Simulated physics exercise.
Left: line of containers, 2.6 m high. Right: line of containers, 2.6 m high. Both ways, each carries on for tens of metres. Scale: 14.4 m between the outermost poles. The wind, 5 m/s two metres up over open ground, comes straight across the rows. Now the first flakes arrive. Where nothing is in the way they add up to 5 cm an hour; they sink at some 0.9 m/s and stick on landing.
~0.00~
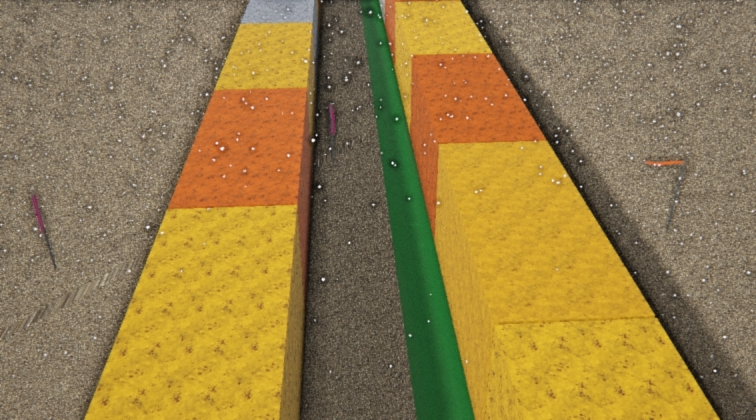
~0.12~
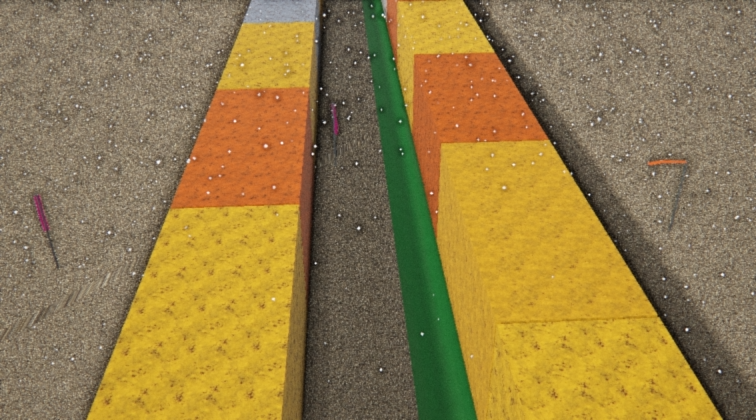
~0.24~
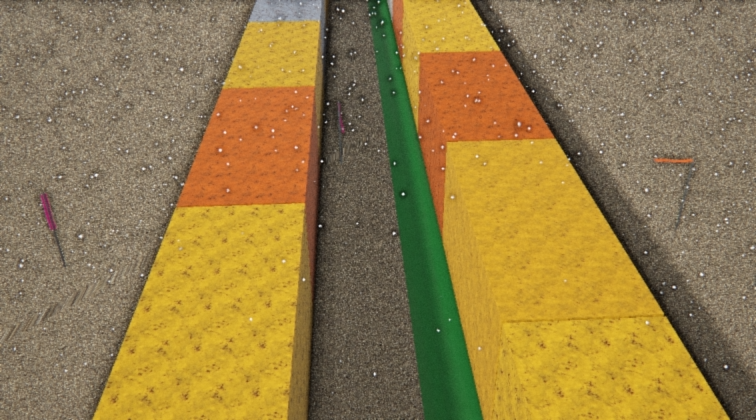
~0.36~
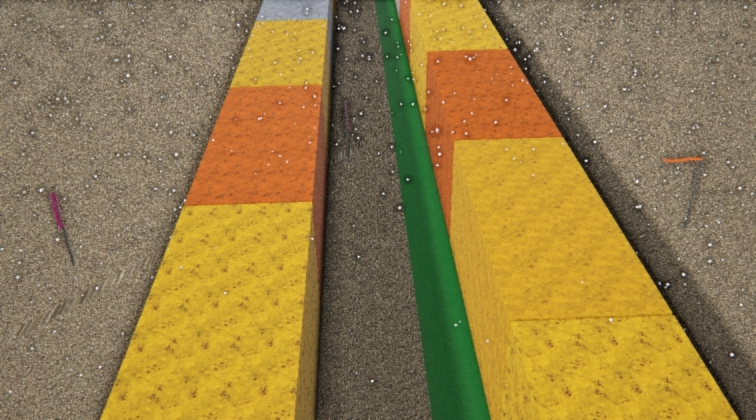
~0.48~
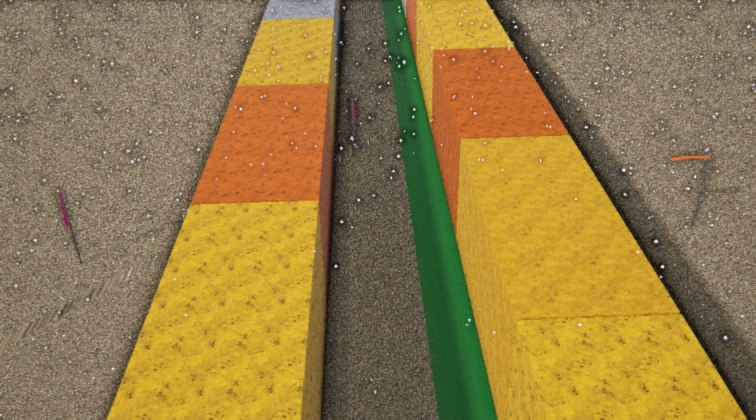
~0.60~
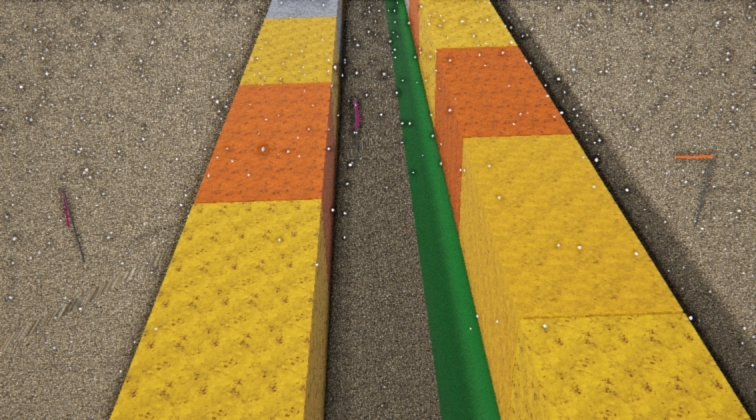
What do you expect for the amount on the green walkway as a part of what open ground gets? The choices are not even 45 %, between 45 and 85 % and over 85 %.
The green walkway gets less than 45 % of what open ground gets.
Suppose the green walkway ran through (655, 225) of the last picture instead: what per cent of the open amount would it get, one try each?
Estimate: Near 110 %.
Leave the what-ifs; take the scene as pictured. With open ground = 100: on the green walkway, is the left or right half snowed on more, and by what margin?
I'd go with the left-hand part, ahead by near 10 points.
After 10 minutes open ground has 8 mm and the green walkway 2 mm.
After 30 minutes open ground has 25 mm and the green walkway 6 mm.
After 60 minutes open ground has 50 mm and the green walkway 13 mm, so the green walkway has 25 % of the open amount; the left half of it has 30 %, the right half 20 %.
